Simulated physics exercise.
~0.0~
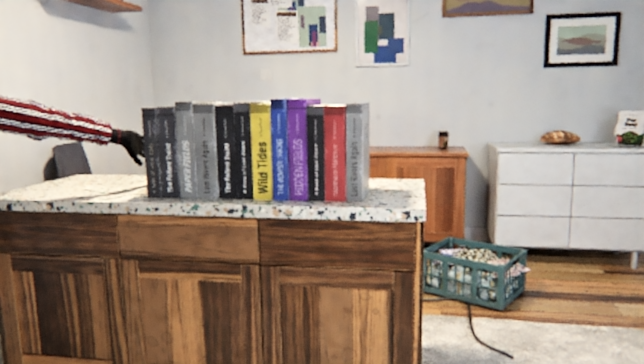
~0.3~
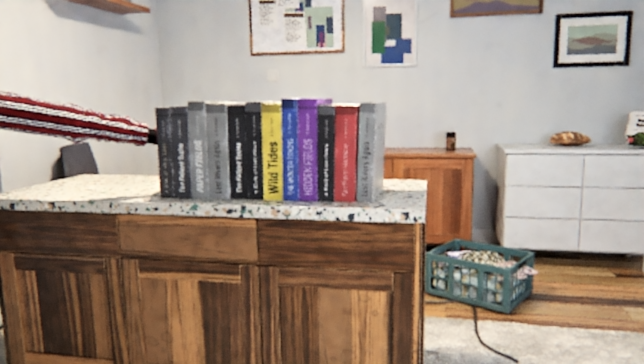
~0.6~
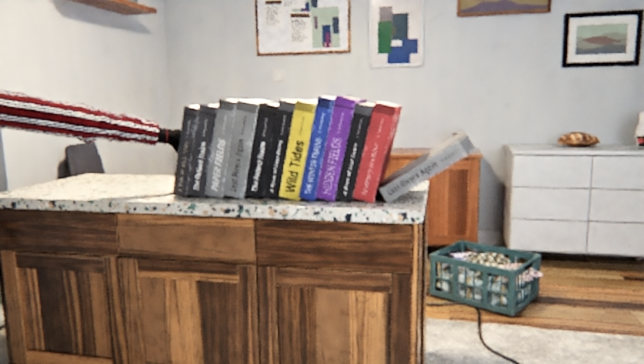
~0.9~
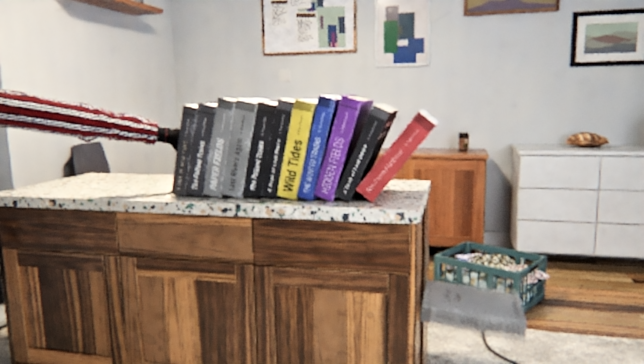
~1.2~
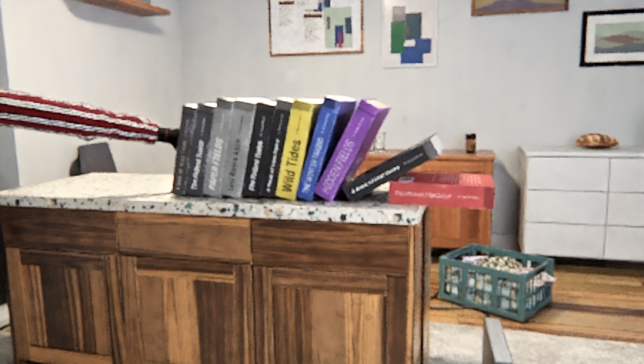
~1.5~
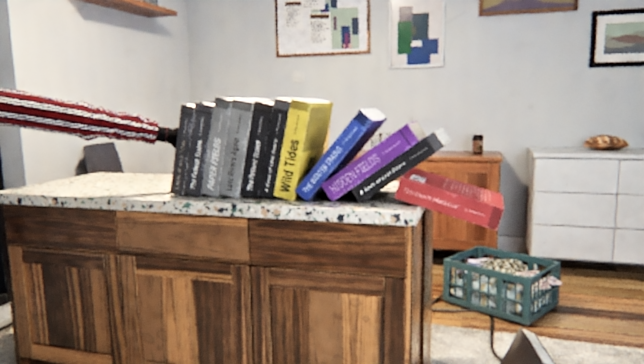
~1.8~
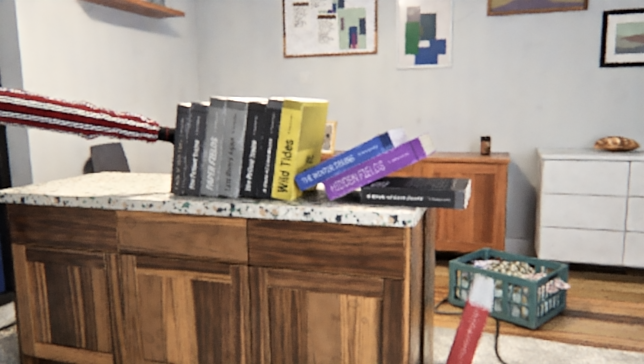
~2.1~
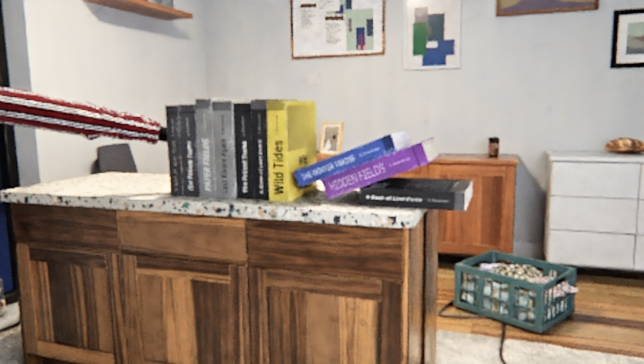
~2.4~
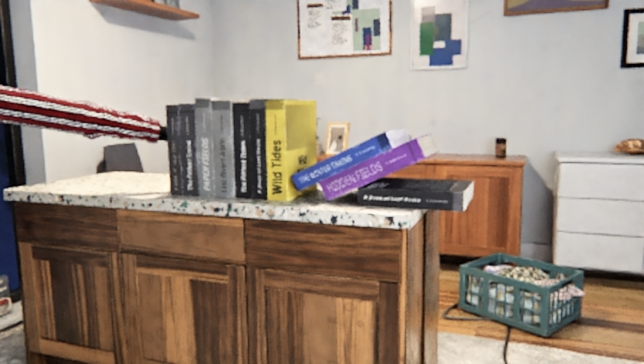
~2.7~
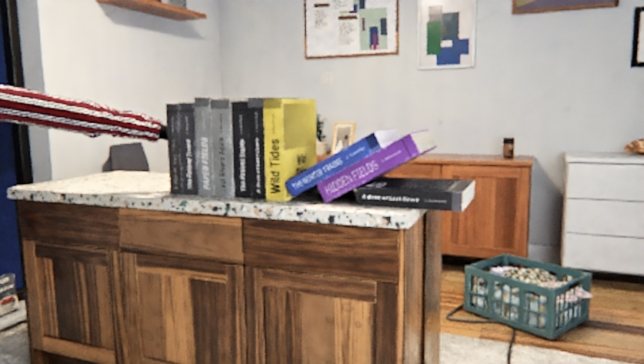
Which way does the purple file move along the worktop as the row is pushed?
The purple file moves to the right, towards the near end of the worktop where the row topples.
